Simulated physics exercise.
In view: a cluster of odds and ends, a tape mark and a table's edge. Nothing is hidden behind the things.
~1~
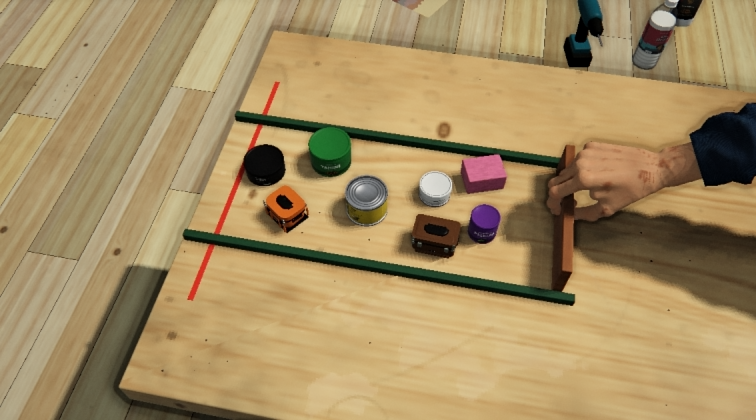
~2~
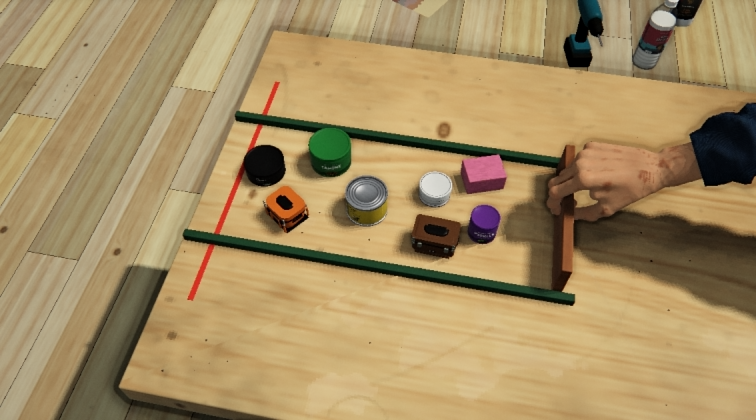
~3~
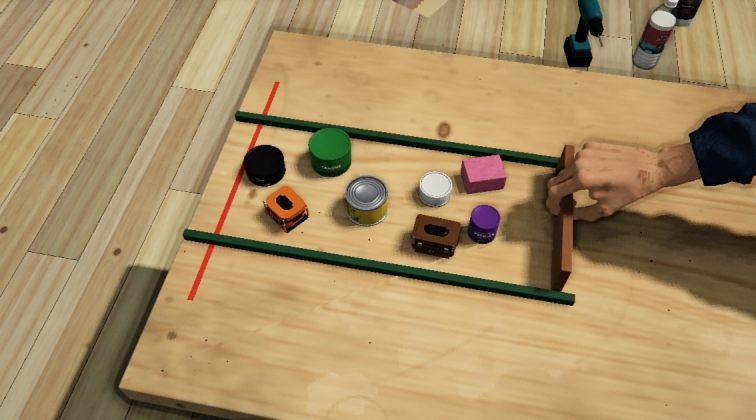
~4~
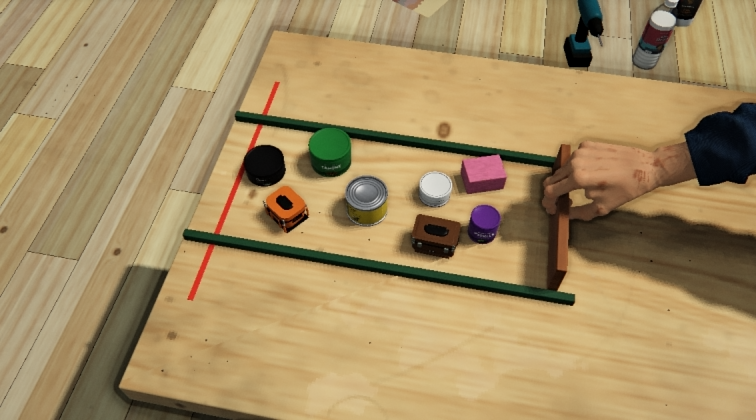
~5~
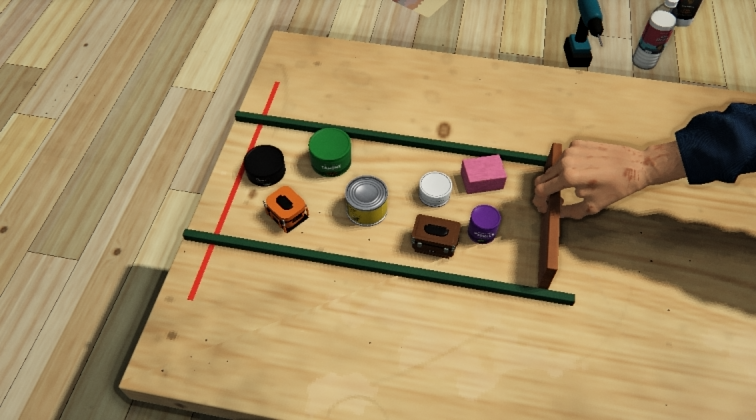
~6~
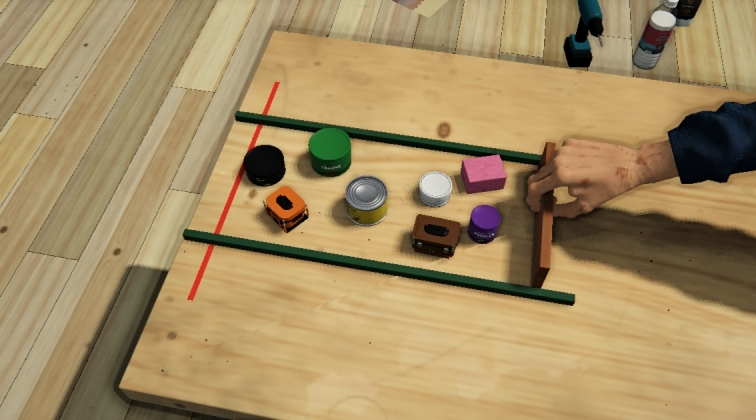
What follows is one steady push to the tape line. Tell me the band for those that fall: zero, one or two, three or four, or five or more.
As it turns out, the number that fall off is three or four.
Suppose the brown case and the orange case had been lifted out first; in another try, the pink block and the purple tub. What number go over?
It would be 3 and 2.
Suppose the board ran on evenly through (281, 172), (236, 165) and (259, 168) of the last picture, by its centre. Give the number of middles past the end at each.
It would be 1, 4 and 3.
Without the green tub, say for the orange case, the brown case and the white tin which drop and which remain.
The orange case goes over, the brown case remains up, the white tin survives.
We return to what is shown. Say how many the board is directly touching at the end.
4 of them.
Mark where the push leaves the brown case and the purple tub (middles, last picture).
Near (202, 204) and (218, 183).
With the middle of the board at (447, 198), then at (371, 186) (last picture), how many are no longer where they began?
The counts are 4 and 6.
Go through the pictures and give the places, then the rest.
The first picture shows black tub (265, 165); orange case (287, 209); green tub (331, 153); board (564, 216); tape (239, 178).
The second picture shows orange case (287, 209); brown case (435, 237).
The third picture shows green tub (331, 153); white tin (435, 190).
The fourth picture shows black tub (265, 166); pink block (483, 174).
The fifth picture shows orange case (287, 209); board (550, 214).
The sixth picture shows black tub (265, 166); orange case (287, 209); green tub (331, 153); board (544, 213); tape (239, 178).
Soon after, none off yet; black tub at rest near (265, 166); orange case at rest near (287, 209); green tub at rest near (331, 153).
At rest, the number that fall off is three or four; fallen, yellow tin, green tub, orange case and black tub.
